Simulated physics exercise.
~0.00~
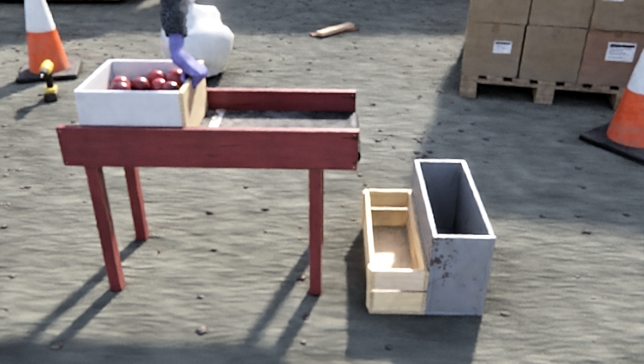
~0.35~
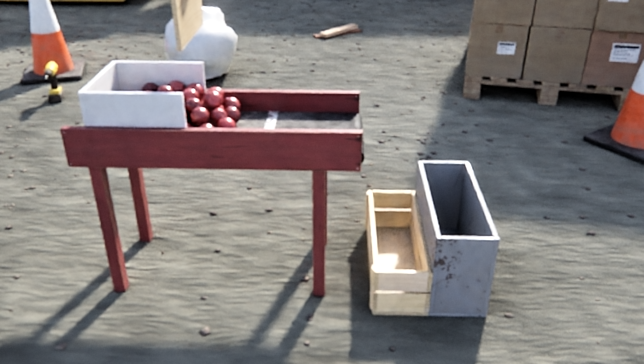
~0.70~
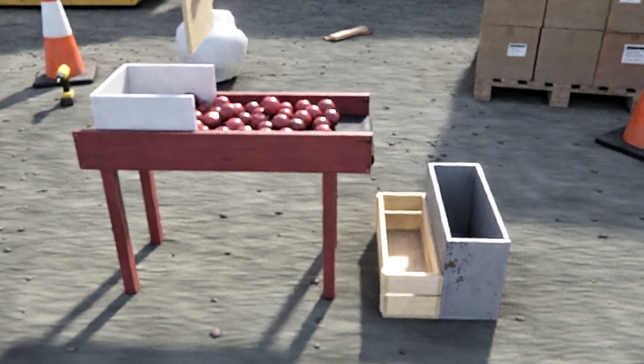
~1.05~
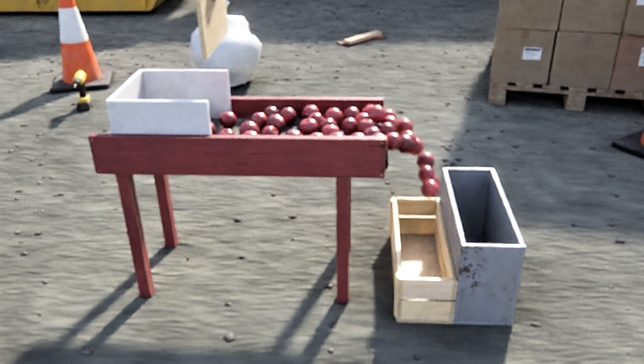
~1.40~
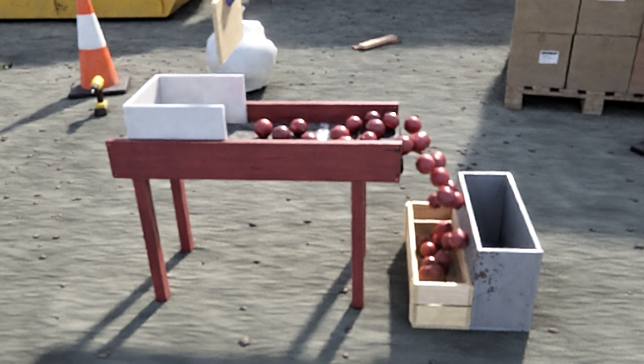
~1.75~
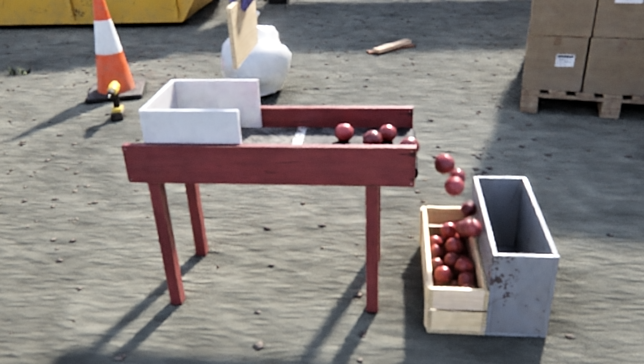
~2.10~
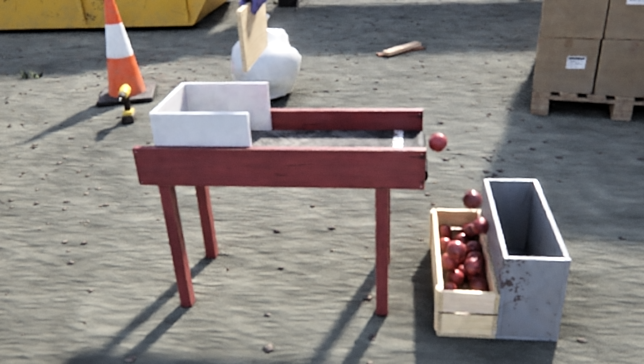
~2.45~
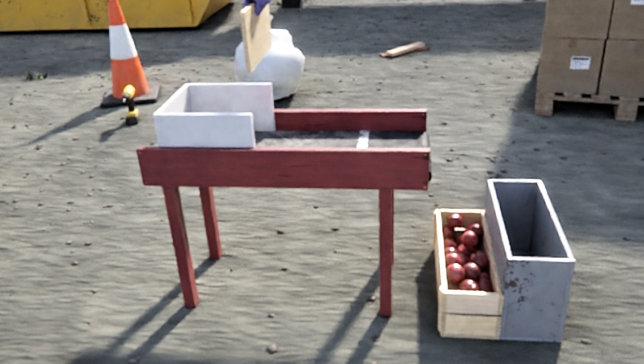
Dark red apples spilled along a red-sided conveyor after a gloved hand lifted the board holding them in a white pen, then tumbled off the right end into the wooden tub, leaving the belt empty and the taller grey tub beside it unused.
